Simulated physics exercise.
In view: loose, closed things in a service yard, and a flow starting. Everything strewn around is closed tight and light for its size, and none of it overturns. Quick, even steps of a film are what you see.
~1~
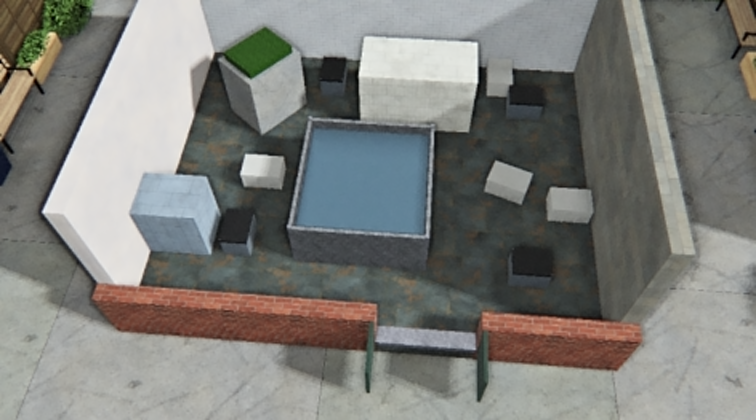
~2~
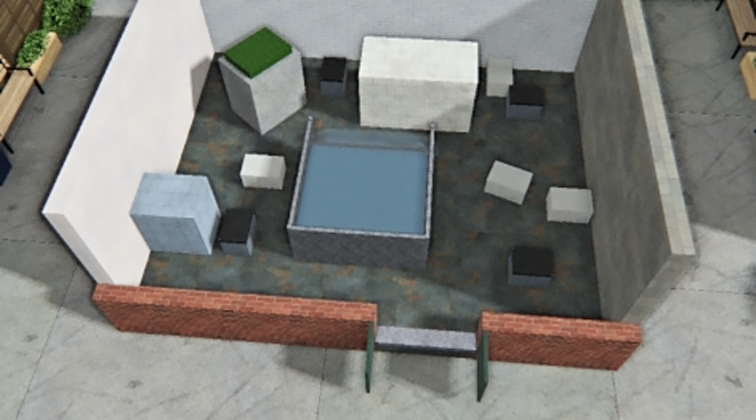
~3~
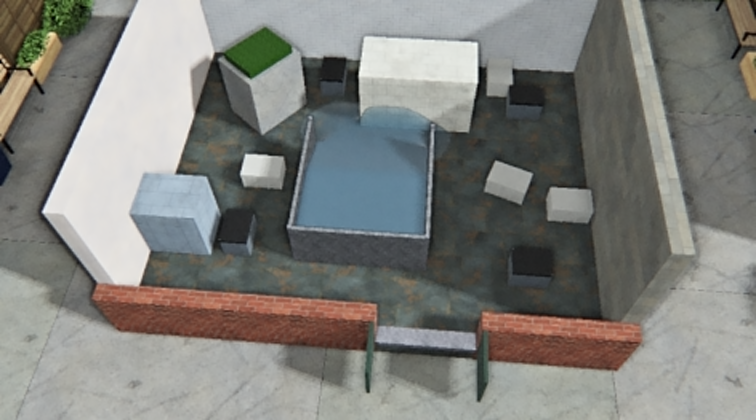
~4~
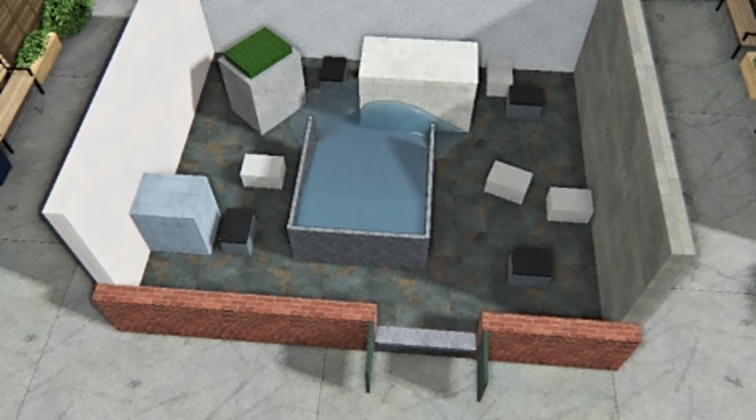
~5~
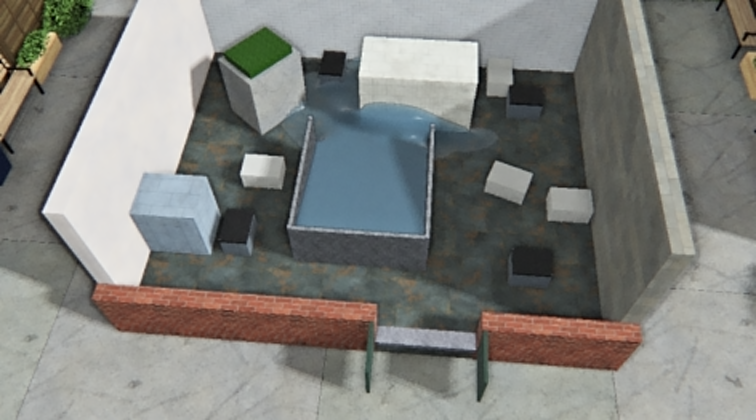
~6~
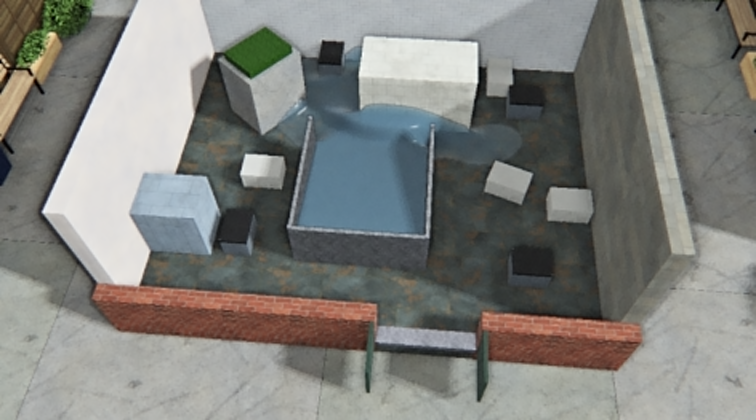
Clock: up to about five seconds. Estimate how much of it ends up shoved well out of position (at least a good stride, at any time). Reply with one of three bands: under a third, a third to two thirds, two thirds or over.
Two thirds or over.
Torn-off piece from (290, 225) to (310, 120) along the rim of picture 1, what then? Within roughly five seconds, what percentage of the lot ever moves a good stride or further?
I'd say around 60 per cent.
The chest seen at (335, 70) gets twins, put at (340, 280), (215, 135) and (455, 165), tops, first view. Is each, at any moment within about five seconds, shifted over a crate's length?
First falls short; second driven off; third falls short.
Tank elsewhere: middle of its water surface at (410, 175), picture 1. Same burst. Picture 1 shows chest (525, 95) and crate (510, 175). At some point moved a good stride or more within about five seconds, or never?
Lab note, in listed order: Full stretch covered; full stretch not covered.
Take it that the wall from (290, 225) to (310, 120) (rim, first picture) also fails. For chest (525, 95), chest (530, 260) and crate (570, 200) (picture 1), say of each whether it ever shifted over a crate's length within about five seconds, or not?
Working through them in order, the first not displaced that far, the second gets shoved clear and the last not displaced that far.
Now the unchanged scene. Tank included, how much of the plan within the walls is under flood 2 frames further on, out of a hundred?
I reckon around 30 per cent.
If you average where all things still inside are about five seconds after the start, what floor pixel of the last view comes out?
Around (440, 217).
A moment on, 0 of 8 are well off their spots; 1 afloat.
Next, 2 of 8 are well off their spots; 1 afloat.
Later, 5 of 8 are well off their spots; 2 afloat.
In the end, 8 of 8 are well off their spots, and 8 have been at some point; 5 afloat.
